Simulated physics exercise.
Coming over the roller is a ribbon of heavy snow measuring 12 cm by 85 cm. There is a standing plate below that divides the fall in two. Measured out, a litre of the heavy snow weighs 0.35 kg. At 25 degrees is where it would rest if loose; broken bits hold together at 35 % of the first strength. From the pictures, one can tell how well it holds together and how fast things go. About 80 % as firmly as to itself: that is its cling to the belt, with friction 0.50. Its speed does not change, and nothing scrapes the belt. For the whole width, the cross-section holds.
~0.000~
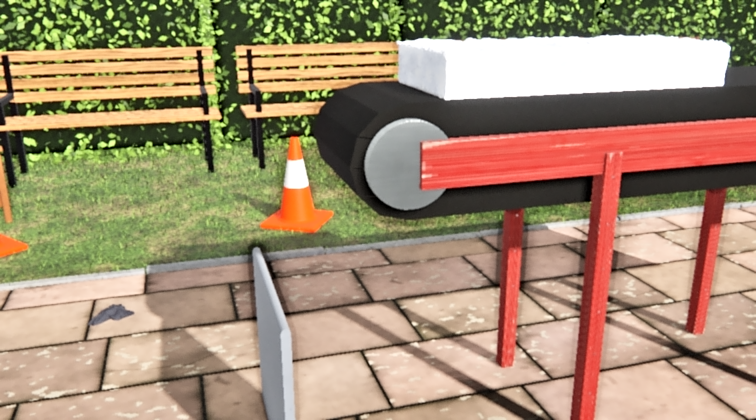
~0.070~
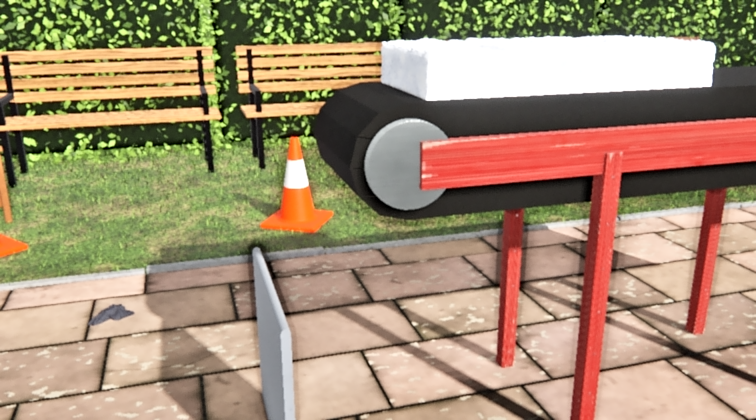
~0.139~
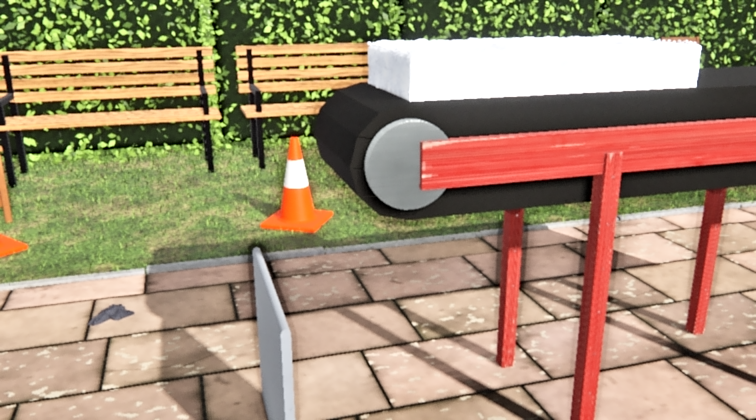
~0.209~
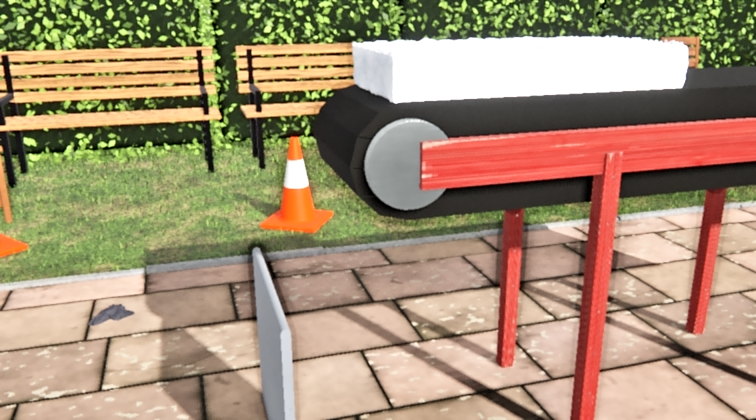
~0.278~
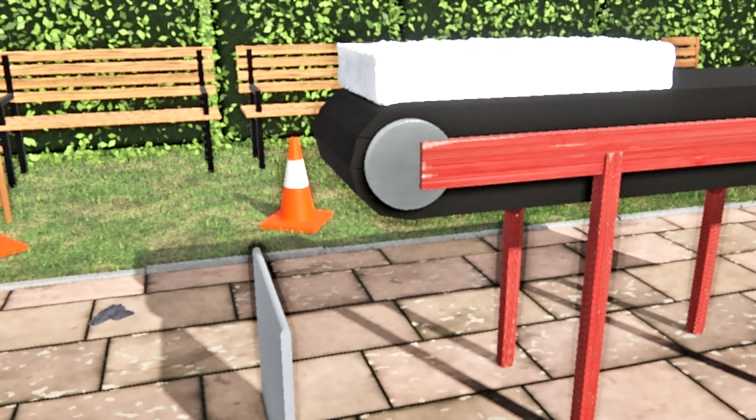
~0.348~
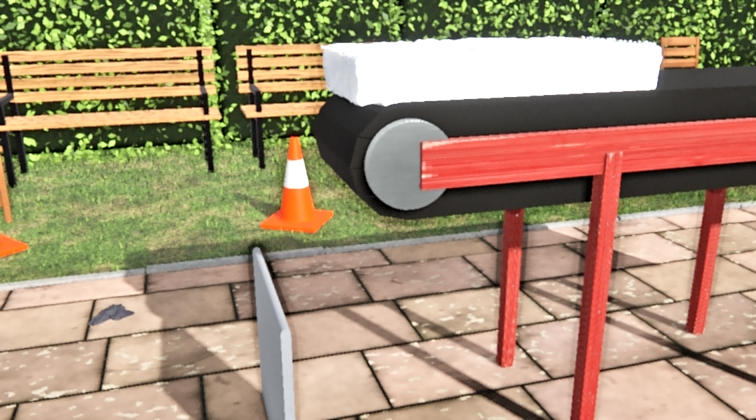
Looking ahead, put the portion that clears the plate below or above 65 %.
I'd bet on it landing short of the 65 % line.
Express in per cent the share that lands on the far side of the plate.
Roughly 45 percent.
By 0.71 s, 1 % is beyond the plate's line.
By 1.15 s, 14 % is beyond the plate's line.
By 1.58 s, 31 % is beyond the plate's line.
By 2.01 s, 43 % is beyond the plate's line.
By 3.33 s, at the end, 43 % is beyond the plate's line.
